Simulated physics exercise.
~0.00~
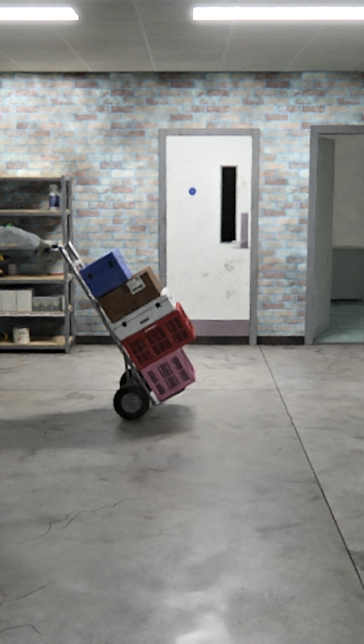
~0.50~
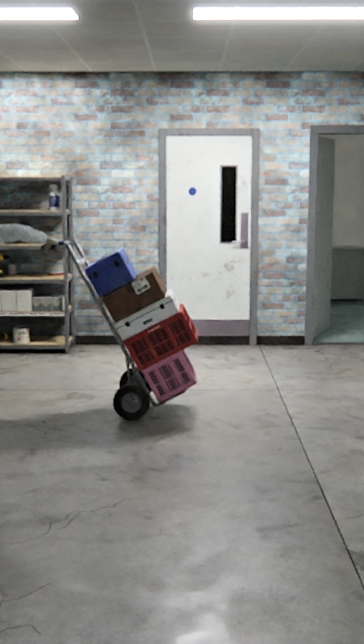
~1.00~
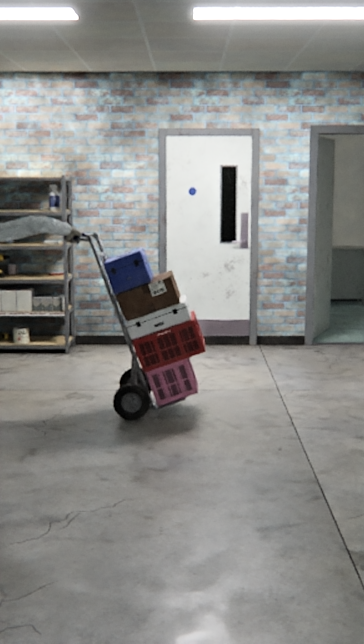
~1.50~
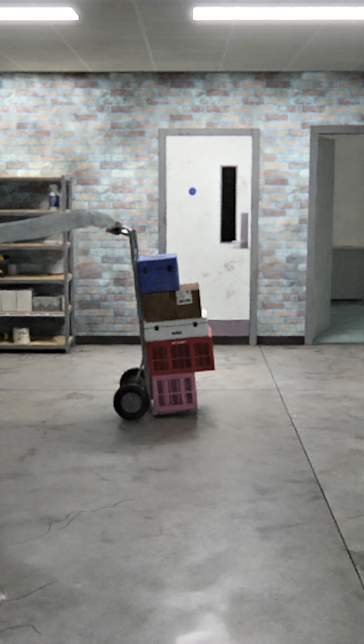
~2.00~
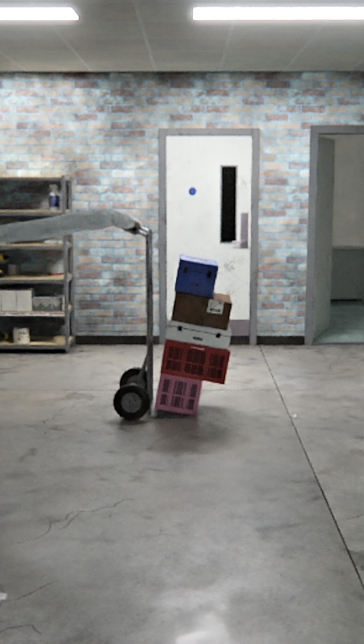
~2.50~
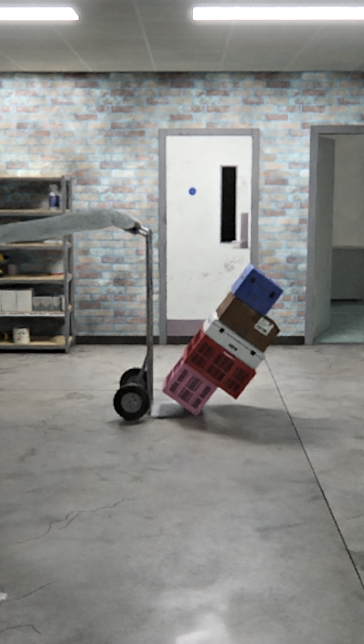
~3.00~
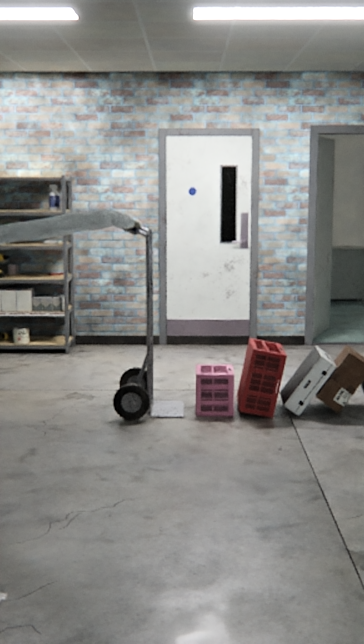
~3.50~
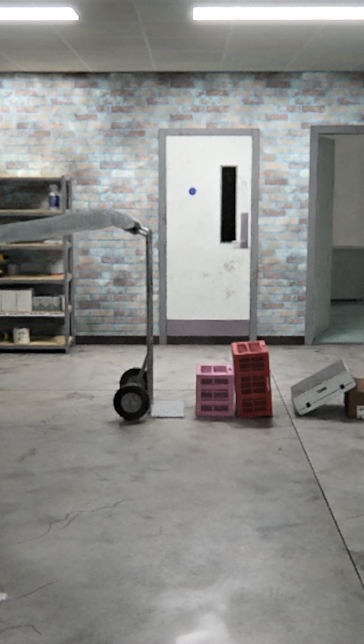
A sack truck leans back to the left on a grey concrete floor, seen from the side by a still camera, with a brick wall, shelves and a white door behind. Its stack holds a blue toolbox on top, then a brown parcel, a white toolbox, a red crate and a pink crate. A grey-sleeved arm at the left swings the handle upright, and the truck stops. The stack keeps going, tipping right off the plate and toppling apart. Finally the pink crate stands beside the plate, the red crate leans against it, the white toolbox lies tilted further right, the brown parcel sits at the edge, and the blue toolbox is out of sight.
